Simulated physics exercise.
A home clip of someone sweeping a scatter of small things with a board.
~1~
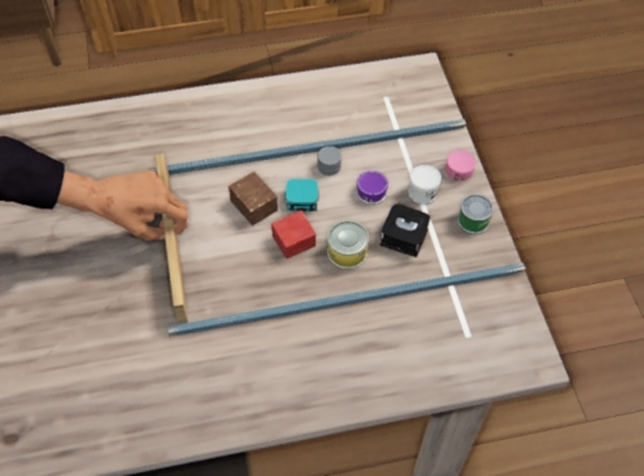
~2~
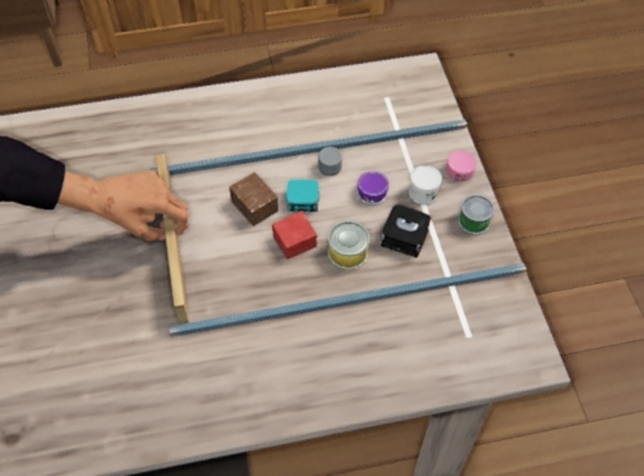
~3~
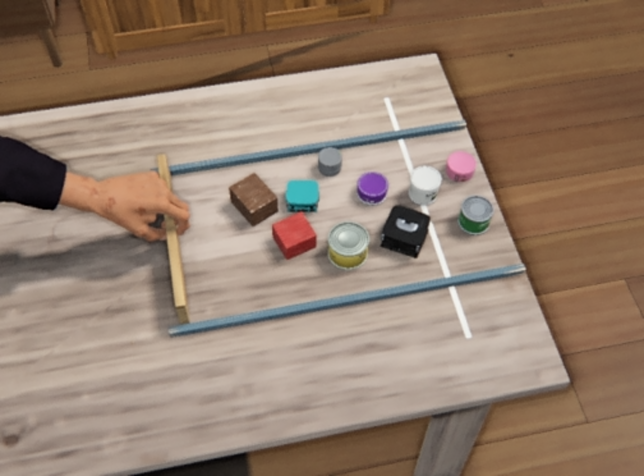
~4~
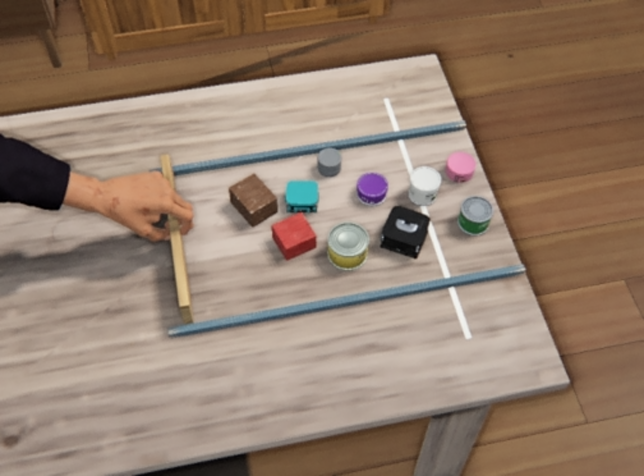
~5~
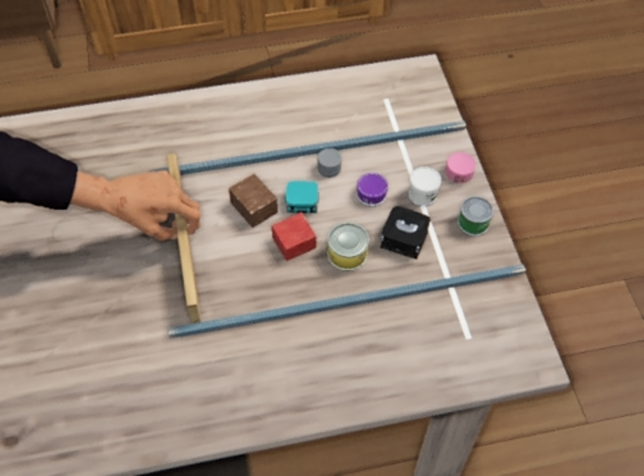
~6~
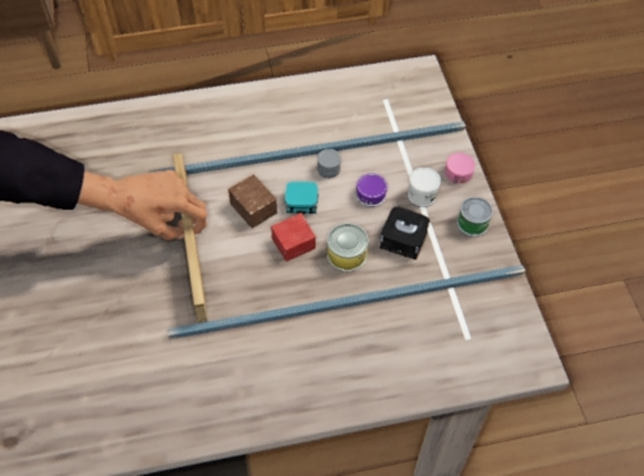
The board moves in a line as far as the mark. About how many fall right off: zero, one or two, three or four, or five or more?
The number that fall off is three or four.
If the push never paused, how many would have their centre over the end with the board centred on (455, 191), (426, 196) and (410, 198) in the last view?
Past the end: 6, 3 and 2.
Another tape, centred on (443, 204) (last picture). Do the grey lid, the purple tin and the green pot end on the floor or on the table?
The grey lid remains up, the purple tin drops off, the green pot tumbles off.
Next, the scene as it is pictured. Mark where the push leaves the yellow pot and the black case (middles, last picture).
Near (458, 241) and (488, 220).
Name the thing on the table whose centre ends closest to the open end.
Foremost is the black case.
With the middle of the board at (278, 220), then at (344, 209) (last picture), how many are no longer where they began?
The counts are 3 and 8.
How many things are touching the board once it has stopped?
4 of them.
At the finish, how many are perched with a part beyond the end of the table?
It comes to 1.
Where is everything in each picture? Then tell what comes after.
In the first picture, pink tub (461, 166); green pot (475, 214); white tin (424, 185); board (171, 236); tape (423, 205).
In the second picture, green pot (476, 215); brown block (254, 199).
In the third picture, white tin (424, 186); red block (294, 236).
In the fourth picture, pink tub (461, 167); purple tin (372, 189).
In the fifth picture, green pot (475, 216); board (184, 236).
In the sixth picture, pink tub (460, 168); green pot (475, 217); white tin (424, 188); board (190, 235); tape (423, 207).
Early on, none off yet; pink tub at rest near (460, 168); green pot at rest near (475, 217); white tin at rest near (424, 188).
A while later, none off yet; pink tub at rest near (460, 168); green pot at rest near (475, 217); white tin moving near (432, 187).
Further along, none off yet; pink tub travelled about its own width near (481, 160); green pot travelled a little near (488, 214); white tin travelled about its own width near (469, 191).
Finally, the number that fall off is three or four; lost, purple tin, green pot and pink tub.
